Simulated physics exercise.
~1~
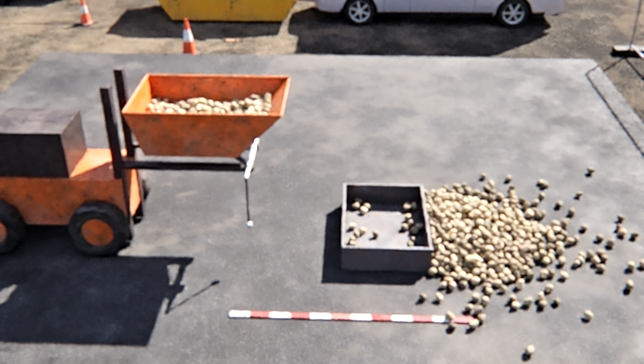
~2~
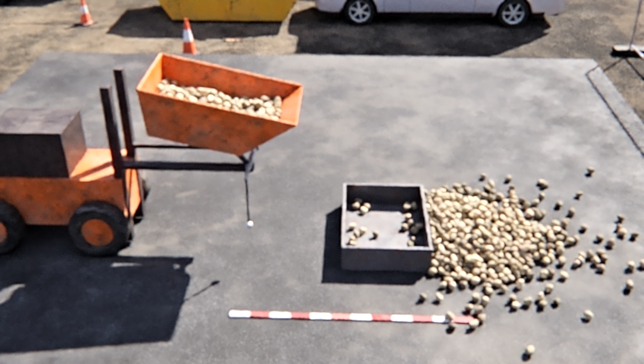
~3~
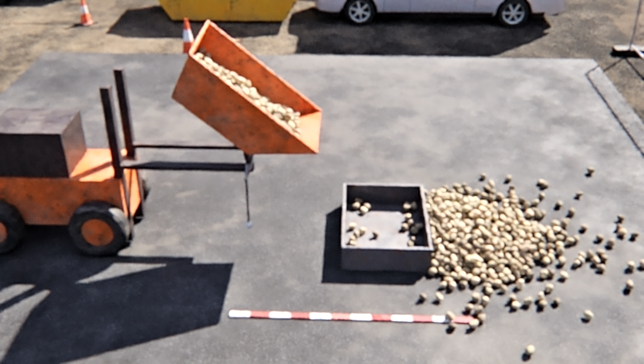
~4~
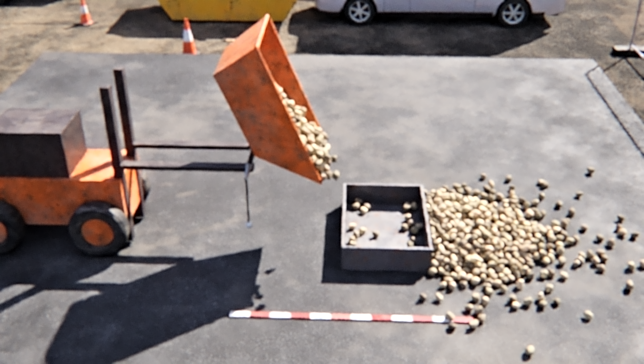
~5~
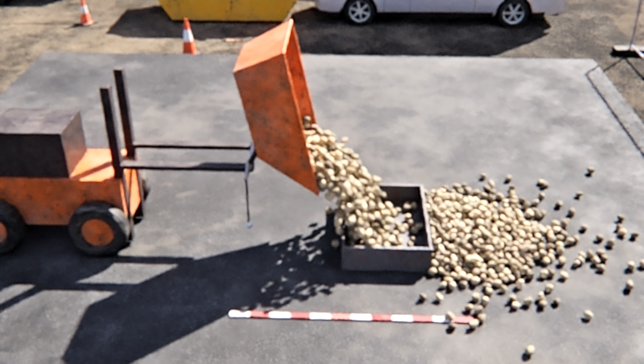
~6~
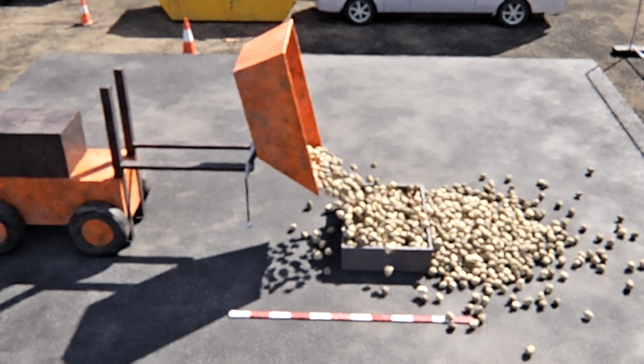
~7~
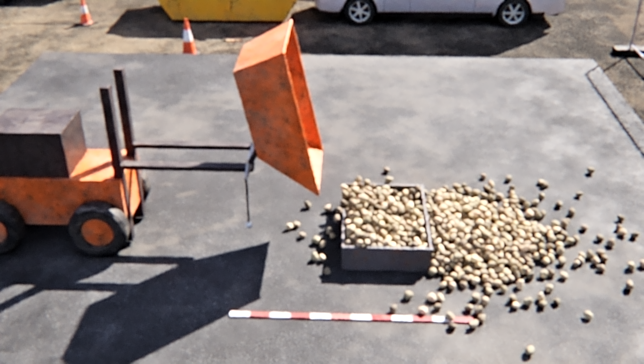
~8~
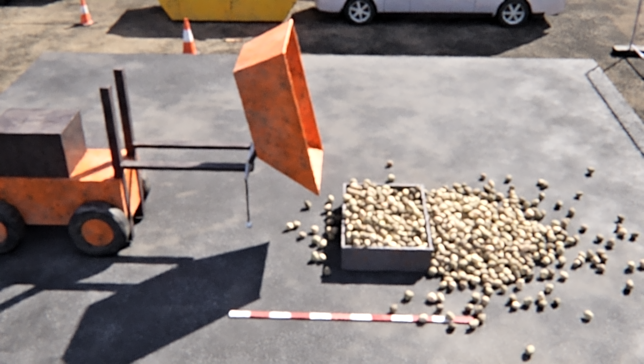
An orange loader stands at the left of a grey paved yard, seen from above, holding up an orange skip of pale, rounded stones. To its right sits a dark open box with a few stones inside, beside a loose heap spread to the right, with a red and white striped pole in front and cones, a yellow container and a pale vehicle behind. The skip tips steeply to the right, and its stones slide to the lip, then pour down into the box. The skip empties and stays tilted, leaving the box heaped full and a few stones scattered on its left.
